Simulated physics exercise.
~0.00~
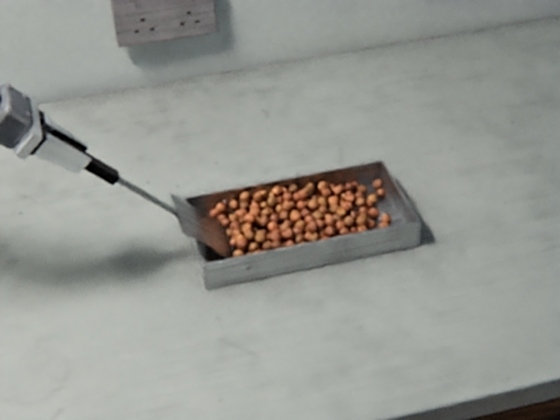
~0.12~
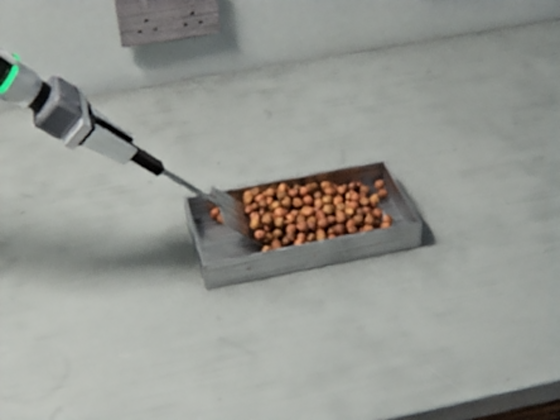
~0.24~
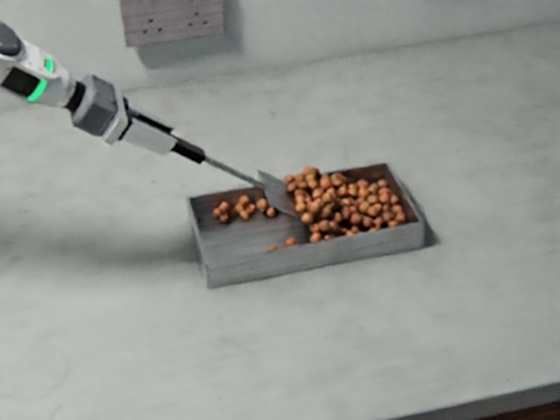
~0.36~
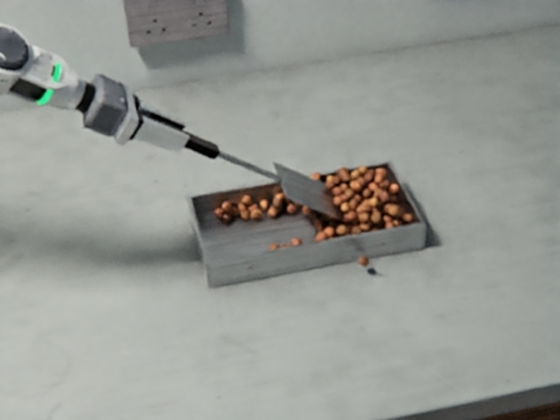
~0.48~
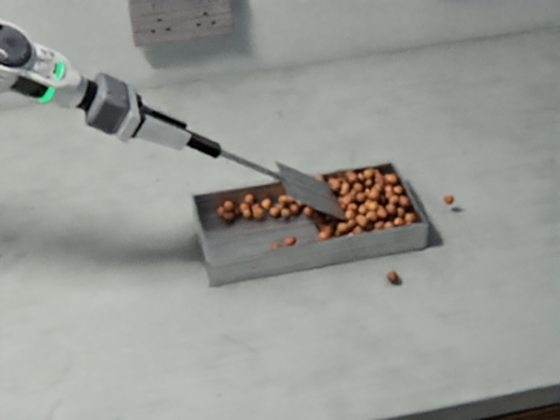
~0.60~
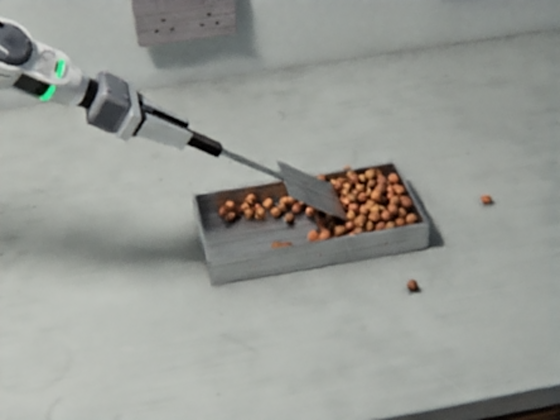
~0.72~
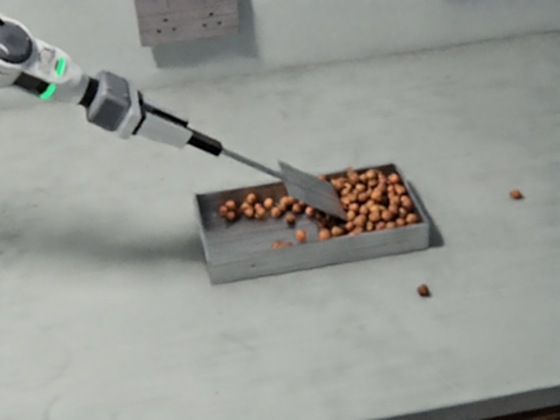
On a grey tabletop, a robot's spatula pushes hazelnuts rightward in a tin, spilling a few.
